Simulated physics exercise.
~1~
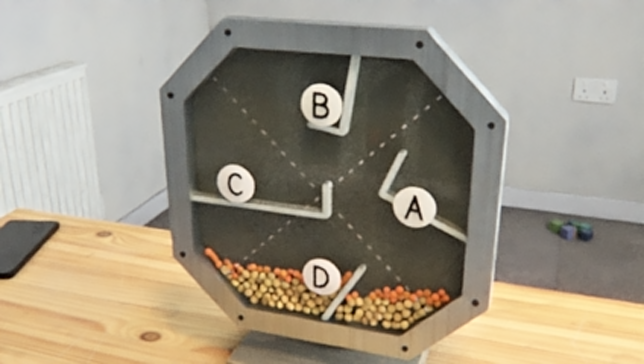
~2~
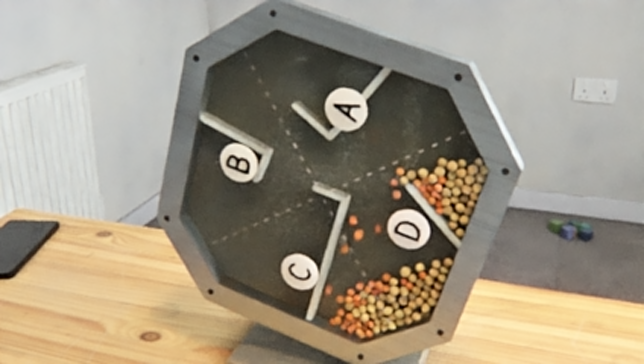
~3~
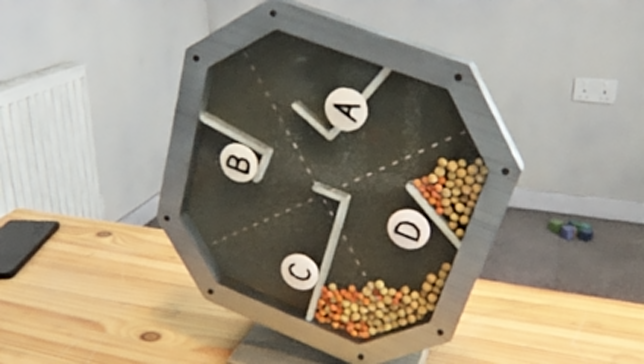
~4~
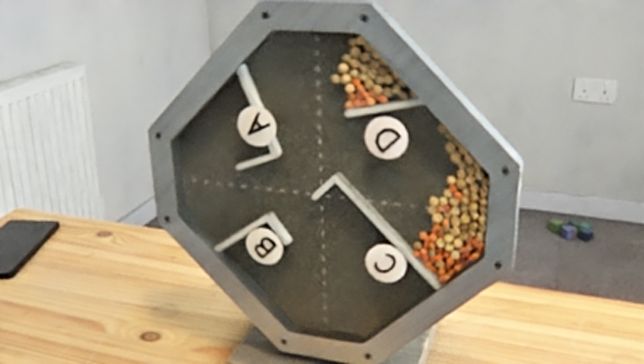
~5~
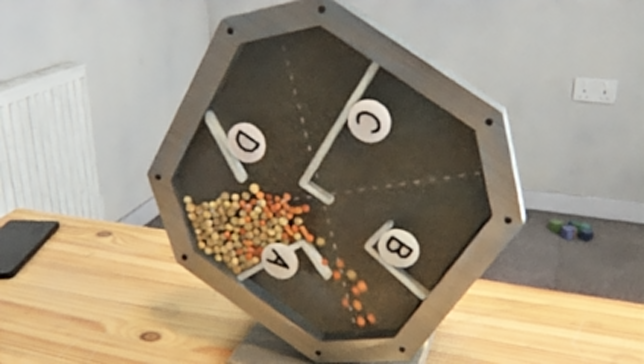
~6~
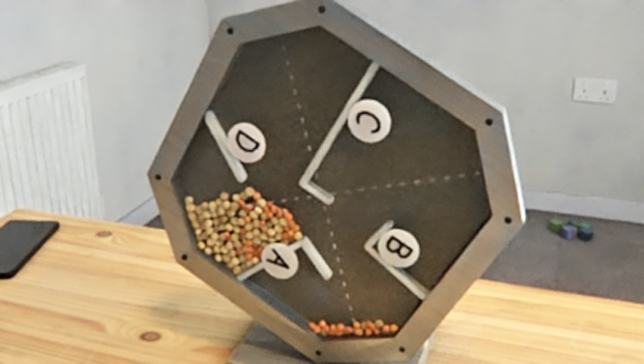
An octagonal grey-framed case with a dark face stands upright on a pale wooden table, seen from the front, with a phone and a white radiator at the left and a socket on the grey wall. White discs lettered A, B, C and D sit beside pale bars, above a bed of tan and orange beads. The case turns anticlockwise, and beads spill and settle around D and beside C. It then turns further, carrying them up the right side. Finally they tumble to the lower left, most resting by A, with a few orange ones along the bottom.
